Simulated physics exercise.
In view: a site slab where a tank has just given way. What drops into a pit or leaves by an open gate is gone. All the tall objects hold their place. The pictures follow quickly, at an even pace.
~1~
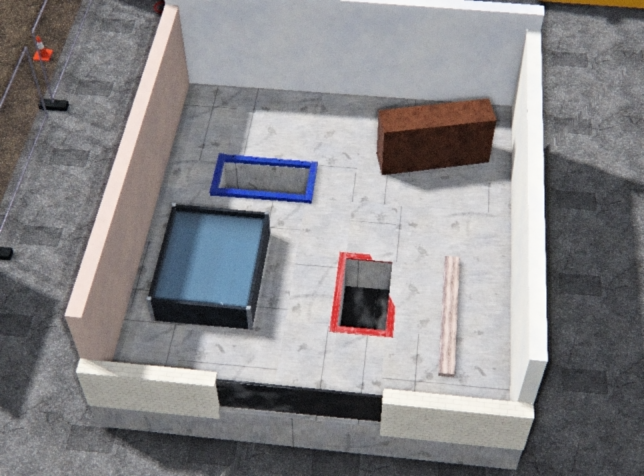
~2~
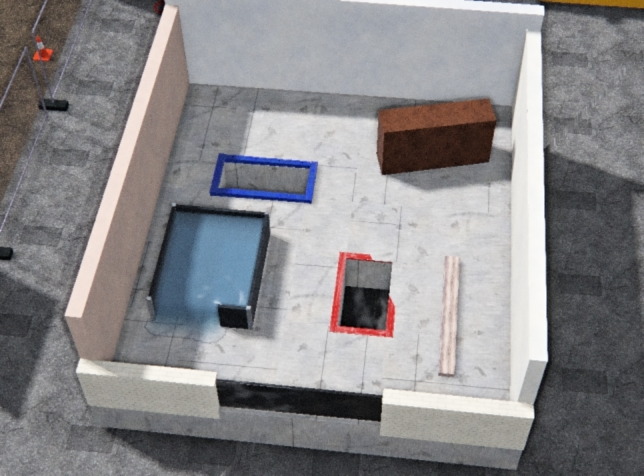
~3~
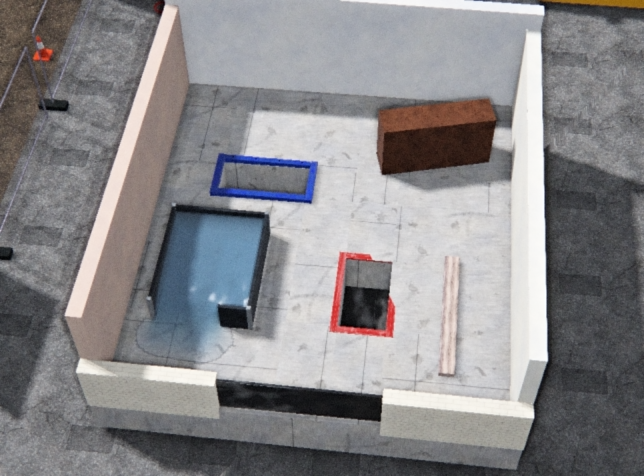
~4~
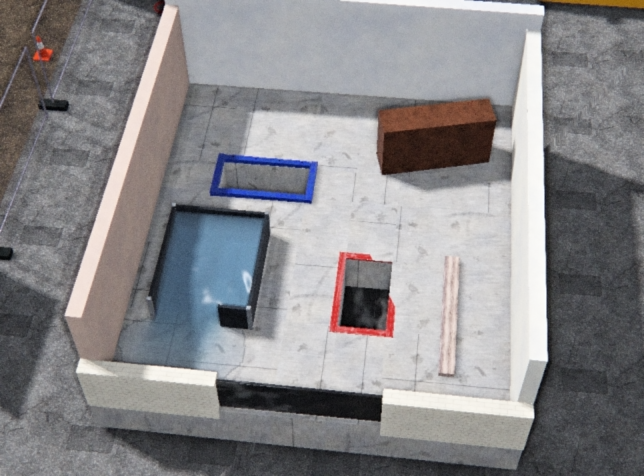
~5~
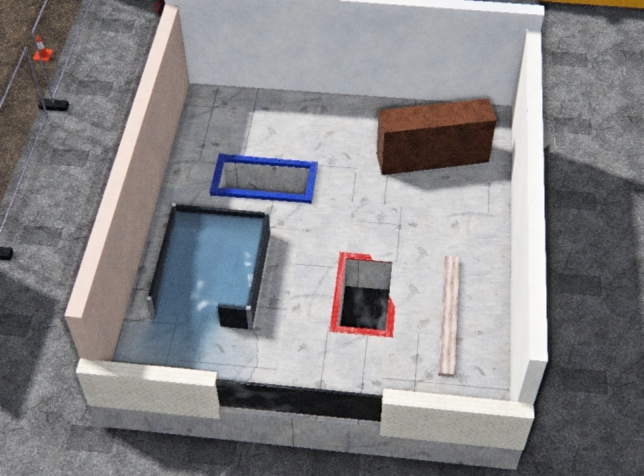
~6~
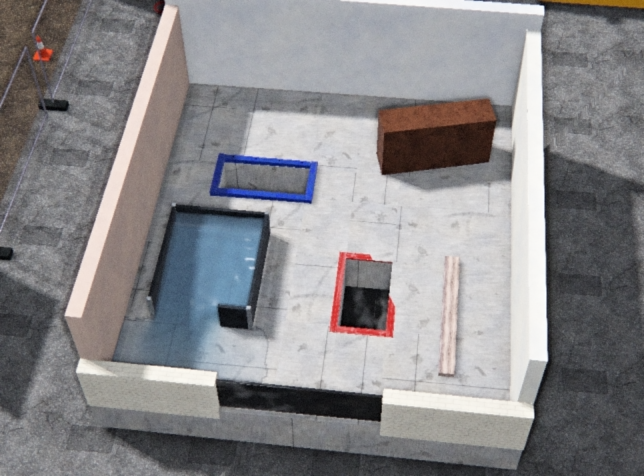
Water sat still in the dark-walled tank, then poured out through a gap in its front side and spread across the pale floor toward the low front wall, while everything else stayed put.
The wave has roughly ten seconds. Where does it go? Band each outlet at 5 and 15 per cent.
One by one: The gate takes under 5 %; the red pit takes over 15 %; the blue pit takes under 5 %.
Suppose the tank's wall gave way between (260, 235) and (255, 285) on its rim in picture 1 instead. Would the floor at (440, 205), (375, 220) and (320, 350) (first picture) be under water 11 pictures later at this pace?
As listed: Awash, awash, awash.
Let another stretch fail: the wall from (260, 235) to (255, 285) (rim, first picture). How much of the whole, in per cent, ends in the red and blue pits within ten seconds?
Parts in a hundred: Red 50, blue 0.
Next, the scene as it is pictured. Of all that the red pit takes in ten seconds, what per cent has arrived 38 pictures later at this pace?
About 55 per cent.
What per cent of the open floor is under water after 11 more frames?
Near 20 in a hundred.
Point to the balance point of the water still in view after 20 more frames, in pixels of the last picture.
Around (219, 315).
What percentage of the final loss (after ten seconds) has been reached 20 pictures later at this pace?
Roughly 15 per cent.
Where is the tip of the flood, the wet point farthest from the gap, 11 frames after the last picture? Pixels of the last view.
Near (404, 415).
A moment on, water covers 10 % of the floor; the gate 0 %, the red pit 0 %, the blue pit 0 %.
Next, water covers 20 % of the floor; the gate 0 %, the red pit 0 %, the blue pit 0 %.
Then, water covers 35 % of the floor; the gate 0 %, the red pit 3 %, the blue pit 0 %.
Later, water covers 50 % of the floor; the gate 0 %, the red pit 9 %, the blue pit 0 %.
In the end, water covers 85 % of the floor; the gate 0 %, the red pit 17 %, the blue pit 0 %.
